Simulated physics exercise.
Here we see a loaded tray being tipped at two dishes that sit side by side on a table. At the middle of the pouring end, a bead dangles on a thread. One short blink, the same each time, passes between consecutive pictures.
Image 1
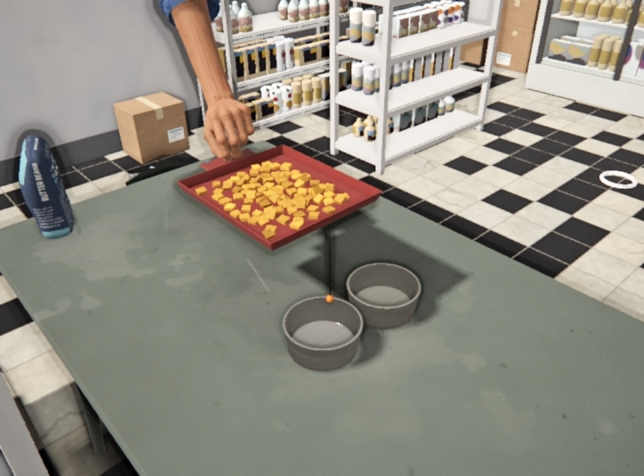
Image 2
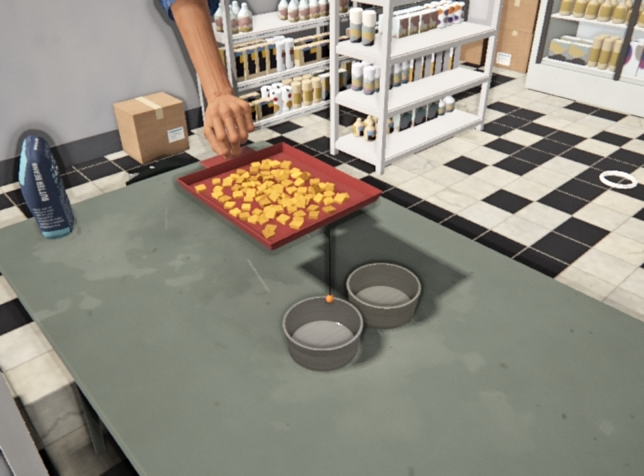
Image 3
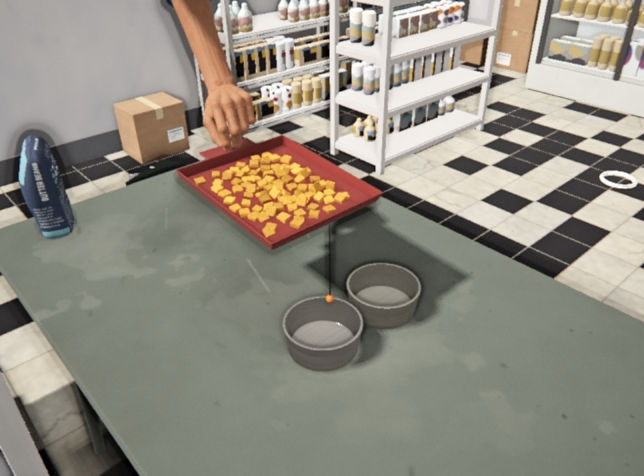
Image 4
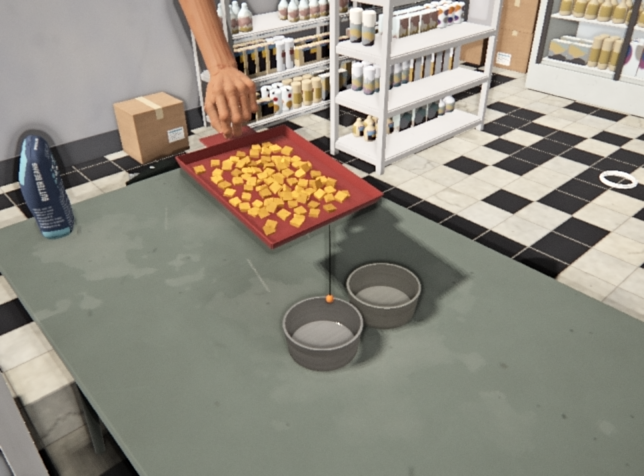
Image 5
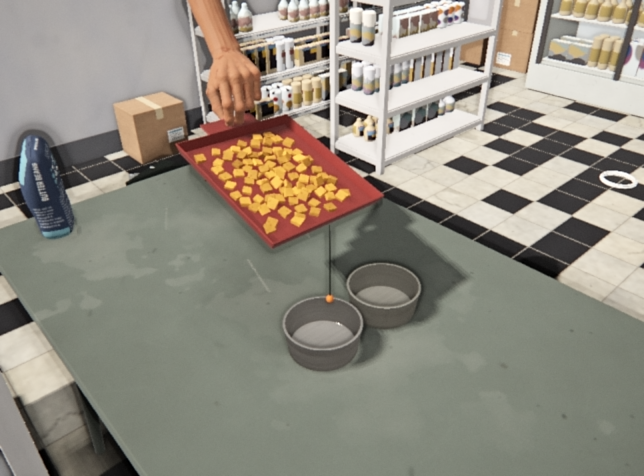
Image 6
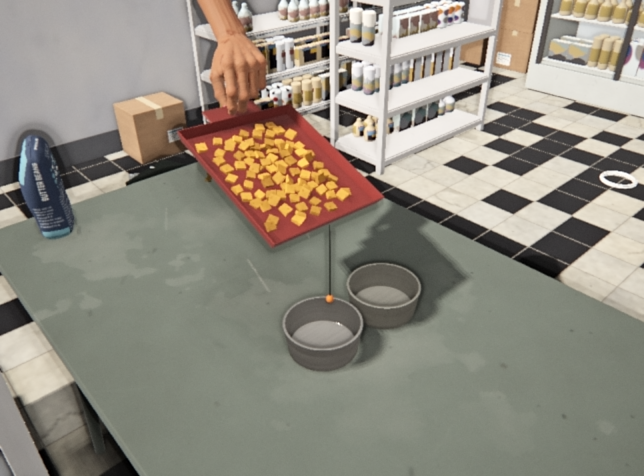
A hand gradually tilting a red tray of small golden crackers above two grey dishes sitting side by side on a table.
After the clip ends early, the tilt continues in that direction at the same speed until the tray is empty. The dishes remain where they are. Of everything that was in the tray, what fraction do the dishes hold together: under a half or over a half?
The dishes will catch most of the load.
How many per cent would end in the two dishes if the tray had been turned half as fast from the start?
About 70 %.
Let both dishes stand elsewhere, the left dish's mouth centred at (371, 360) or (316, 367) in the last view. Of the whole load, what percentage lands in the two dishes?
The first try yields 20% and the second yields 60%.
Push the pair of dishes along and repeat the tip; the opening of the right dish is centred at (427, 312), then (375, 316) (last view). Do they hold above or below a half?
Result, first place: Not as much as half; second place: Exceeding half.
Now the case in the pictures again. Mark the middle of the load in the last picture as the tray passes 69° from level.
The middle of the load sits near (339, 203).
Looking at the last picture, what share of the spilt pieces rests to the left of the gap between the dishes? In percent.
Close to 10 per cent of the spill, I think.
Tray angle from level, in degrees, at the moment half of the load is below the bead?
The tilt is near 100° by then.
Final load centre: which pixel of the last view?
Close to (370, 329).
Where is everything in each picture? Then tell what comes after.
In the first frame, corners of the pouring end (271, 240) and (377, 191), level; middle of the load (278, 192), small crackers; left dish (350, 352); right dish (410, 311); bead on its thread (330, 299).
In the second frame, corners of the pouring end (272, 240) and (377, 191), level; middle of the load (278, 191).
In the third frame, corners of the pouring end (272, 240) and (377, 192), tipped barely, lowest at the right corner; middle of the load (278, 187).
In the fourth frame, corners of the pouring end (273, 240) and (378, 193), tipped a little, lowest at the right corner; middle of the load (278, 181).
In the fifth frame, corners of the pouring end (274, 240) and (379, 194), tipped clearly, lowest at the right corner; middle of the load (279, 175).
In the sixth frame, corners of the pouring end (275, 240) and (379, 196), tipped clearly, lowest at the right corner; middle of the load (281, 170); left dish (350, 352); right dish (410, 311).
Just after the last frame, tray tipped steeply; almost all on the tray; about a tenth in the air.
A moment on, tray tipped past a quarter turn; just a few on the tray; about a tenth in the left dish; roughly a quarter in the right dish; roughly a quarter outside both; roughly a third in the air.
Further on, tray tipped past a quarter turn; roughly a third in the left dish; roughly a third in the right dish; roughly a third outside both.
When it is over, tray tipped past a quarter turn; roughly a third in the left dish; roughly a third in the right dish; roughly a third outside both.
